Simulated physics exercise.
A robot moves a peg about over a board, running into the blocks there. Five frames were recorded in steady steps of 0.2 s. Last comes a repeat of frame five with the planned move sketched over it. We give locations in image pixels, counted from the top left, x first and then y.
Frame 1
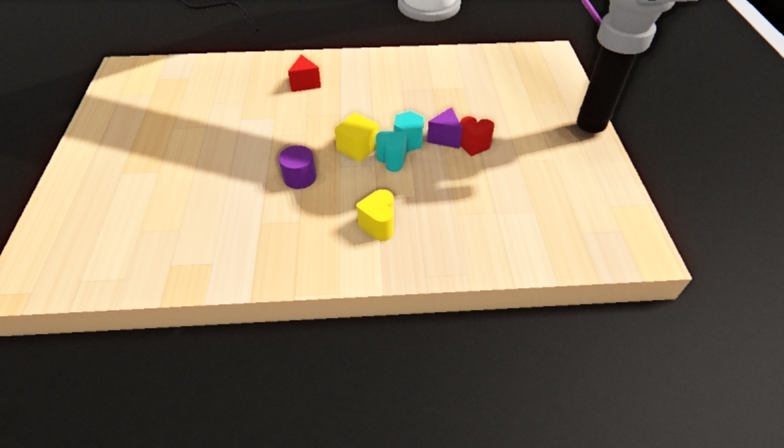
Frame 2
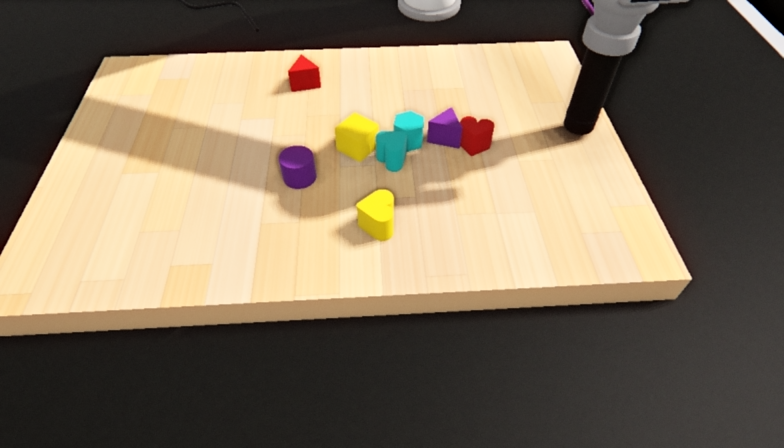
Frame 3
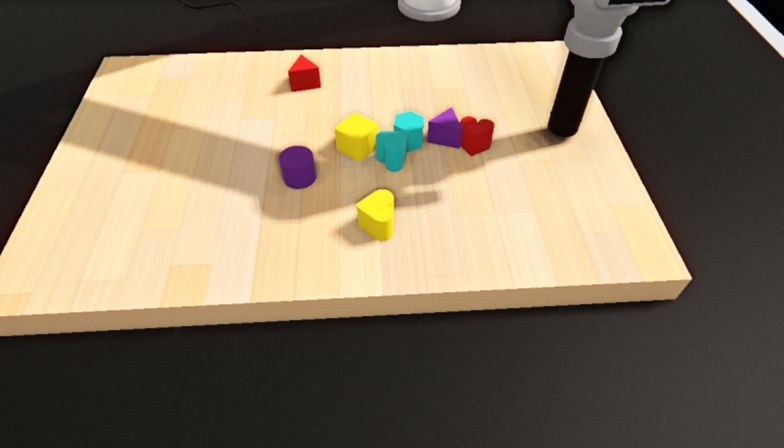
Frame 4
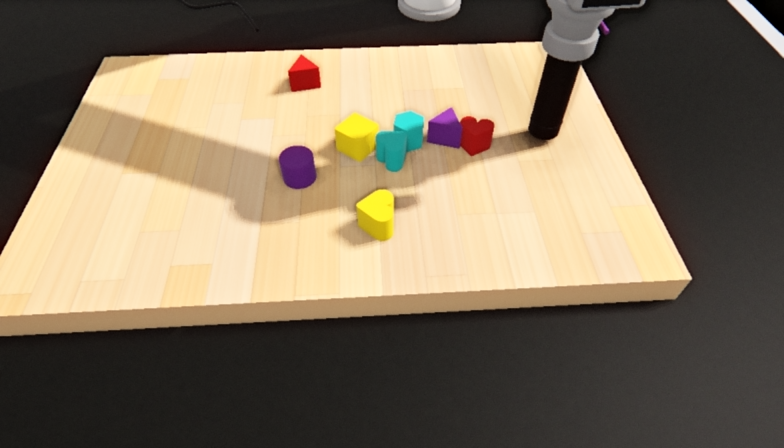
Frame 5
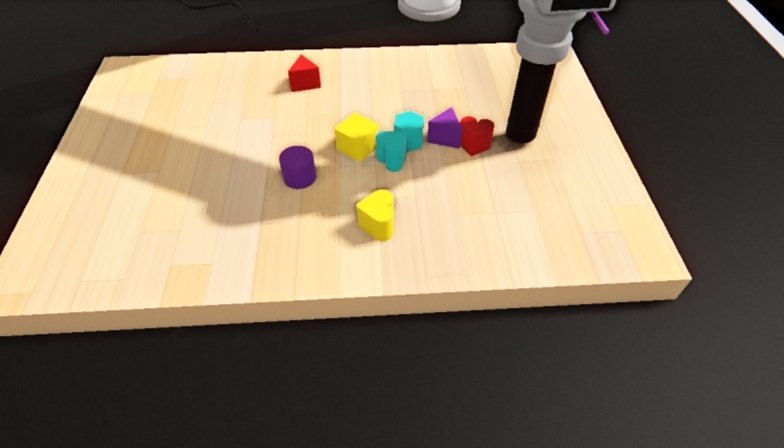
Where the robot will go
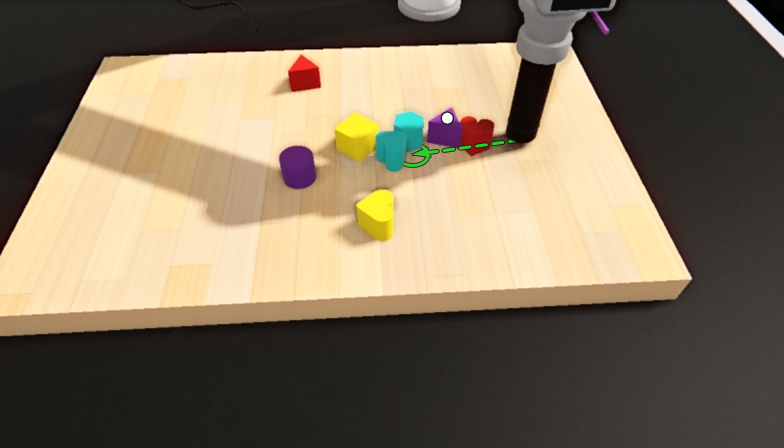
At the start, a black peg held by a robot stands near the right edge of a wooden board scattered with red, yellow, turquoise and purple blocks. The peg slides steadily left and slightly toward the viewer, ending just right of the red heart block, while the blocks stay still.
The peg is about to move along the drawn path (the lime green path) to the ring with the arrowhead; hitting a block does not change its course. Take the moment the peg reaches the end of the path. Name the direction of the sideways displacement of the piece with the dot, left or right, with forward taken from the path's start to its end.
Its shift is rightward.
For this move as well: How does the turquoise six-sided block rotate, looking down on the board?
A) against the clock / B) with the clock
A (against the clock)
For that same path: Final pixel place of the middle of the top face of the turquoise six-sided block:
Close to (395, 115).
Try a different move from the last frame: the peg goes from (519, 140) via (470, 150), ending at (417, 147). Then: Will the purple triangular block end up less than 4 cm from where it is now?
No - that is not the case.
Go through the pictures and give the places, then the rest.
Peg tip at (591, 124); block tops, yellow square block at (357, 126); turquoise heart block at (392, 139); turquoise six-sided block at (409, 120); purple triangular block at (447, 118); red heart block at (477, 124), in the first picture.
Peg at (578, 126); blocks unchanged, in the second picture.
Peg at (562, 128); blocks unchanged, in the third picture.
Peg at (543, 131); blocks unchanged, in the fourth picture.
Peg at (521, 134); yellow square block at (357, 126); turquoise heart block at (392, 139); turquoise six-sided block at (409, 120); purple triangular block at (447, 118); red heart block at (477, 124), in the fifth picture.
Path on the board, in a line from (519, 140) to (412, 155); the dot is on the purple triangular block.
The first path, step by step. One third of the way, peg at (485, 139); turquoise six-sided block at (405, 119), turned 20° anticlockwise; purple triangular block at (431, 118), turned 55° clockwise; red heart block at (455, 129).
Two thirds of the way, peg at (449, 144); turquoise six-sided block at (403, 119), turned 20° anticlockwise; purple triangular block at (428, 118), turned 65° clockwise; red heart block at (422, 140), turned 40° anticlockwise.
At the end, peg at (413, 149); yellow square block in place; turquoise heart block at (380, 141), turned 25° clockwise; turquoise six-sided block at (393, 116), turned 35° anticlockwise; purple triangular block at (421, 114), turned 85° clockwise; red heart block at (402, 154), turned 95° anticlockwise.
